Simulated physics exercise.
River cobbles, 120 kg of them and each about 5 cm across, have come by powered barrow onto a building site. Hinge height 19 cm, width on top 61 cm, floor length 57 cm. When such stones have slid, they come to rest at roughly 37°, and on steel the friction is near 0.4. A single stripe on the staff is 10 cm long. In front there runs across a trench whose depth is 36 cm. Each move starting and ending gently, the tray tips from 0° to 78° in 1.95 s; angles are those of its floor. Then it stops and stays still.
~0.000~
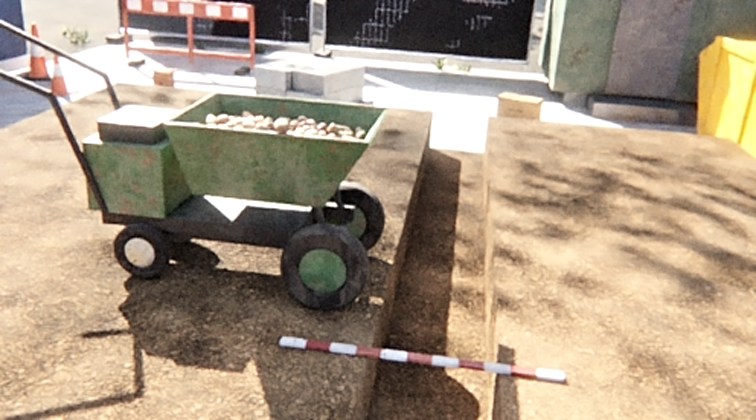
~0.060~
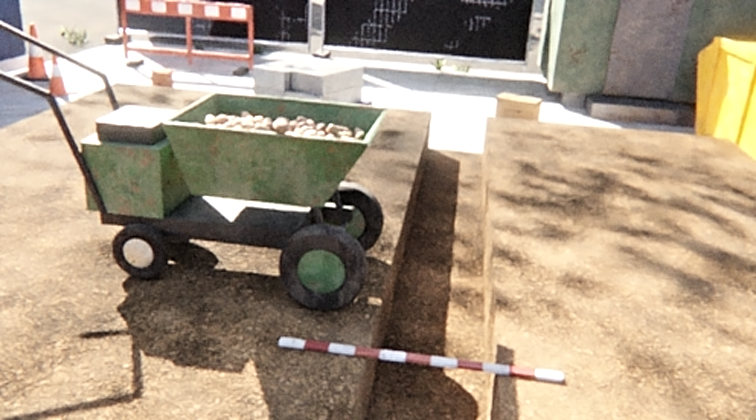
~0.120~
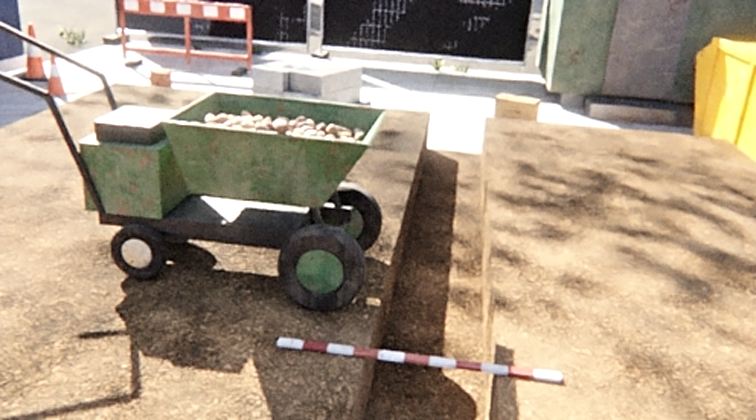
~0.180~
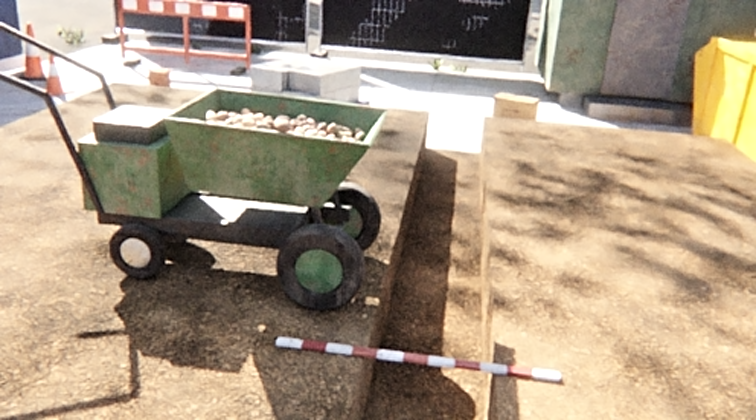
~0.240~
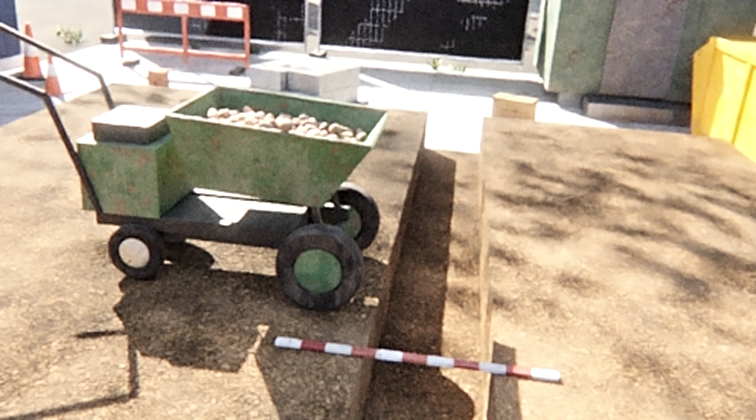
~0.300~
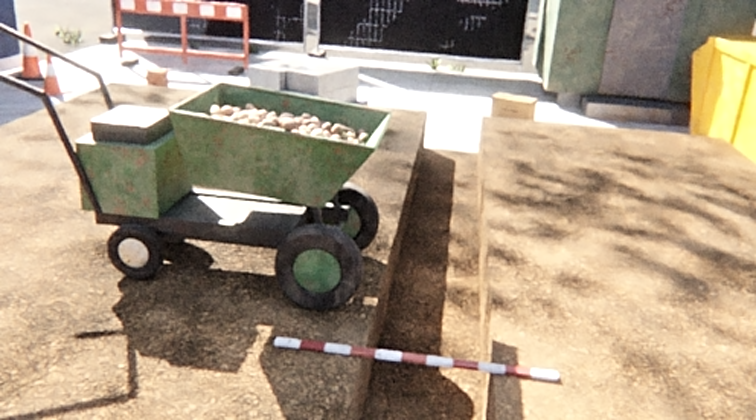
The clip shows a green powered barrow loaded with rounded stones standing beside a narrow trench with a red-and-white striped staff laid across it; the barrow stays in place while its tray begins tilting slightly toward the right.
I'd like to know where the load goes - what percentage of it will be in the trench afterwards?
I would put it at about 61 per cent.
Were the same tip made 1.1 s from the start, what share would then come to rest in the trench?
50 %.
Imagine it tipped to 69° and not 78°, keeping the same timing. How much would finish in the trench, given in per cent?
Then about 55 per cent.
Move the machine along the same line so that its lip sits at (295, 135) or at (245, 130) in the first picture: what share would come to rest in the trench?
The first start gives about 100 per cent, the second about 80.
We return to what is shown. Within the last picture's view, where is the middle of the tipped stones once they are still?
Middle at around (473, 343), I'd say.
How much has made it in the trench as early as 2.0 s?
Roughly 25 percent of the load.
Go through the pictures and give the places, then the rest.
In the first frame, the tray is at 0°, its lip at (368, 144); the top of the load is at (287, 126).
In the second frame, lip at (367, 145), floor tilted 0°, highest stones at (286, 126); the stones move at 0.1 m/s on average.
In the third frame, lip at (368, 145), floor tilted 1°, highest stones at (286, 126); the stones move at 0.1 m/s on average.
In the fourth frame, the tray is at 2°, its lip at (369, 146); the top of the load is at (287, 125); the stones move at 0.2 m/s on average.
In the fifth frame, the tray is at 3°, its lip at (371, 147); the top of the load is at (270, 122); the stones move at 0.2 m/s on average.
In the sixth frame, the tray is at 5°, its lip at (375, 149); the top of the load is at (266, 119); the stones move at 0.3 m/s on average.
After 1.5 s the floor is at 66°; 98 % in the tray, 2 % in the trench; the foremost stones are at (486, 274).
After 2.0 s the floor is at 78°; 44 % in the tray, 24 % in the trench, 33 % past the trench; the foremost stones are at (609, 328).
After 2.4 s the floor is at 78°; 19 % in the tray, 40 % in the trench, 41 % past the trench; the foremost stones are at (639, 310).
After 4.3 s the floor is at 78°; 0 % in the tray, 61 % in the trench, 39 % past the trench; the foremost stones are at (646, 304).
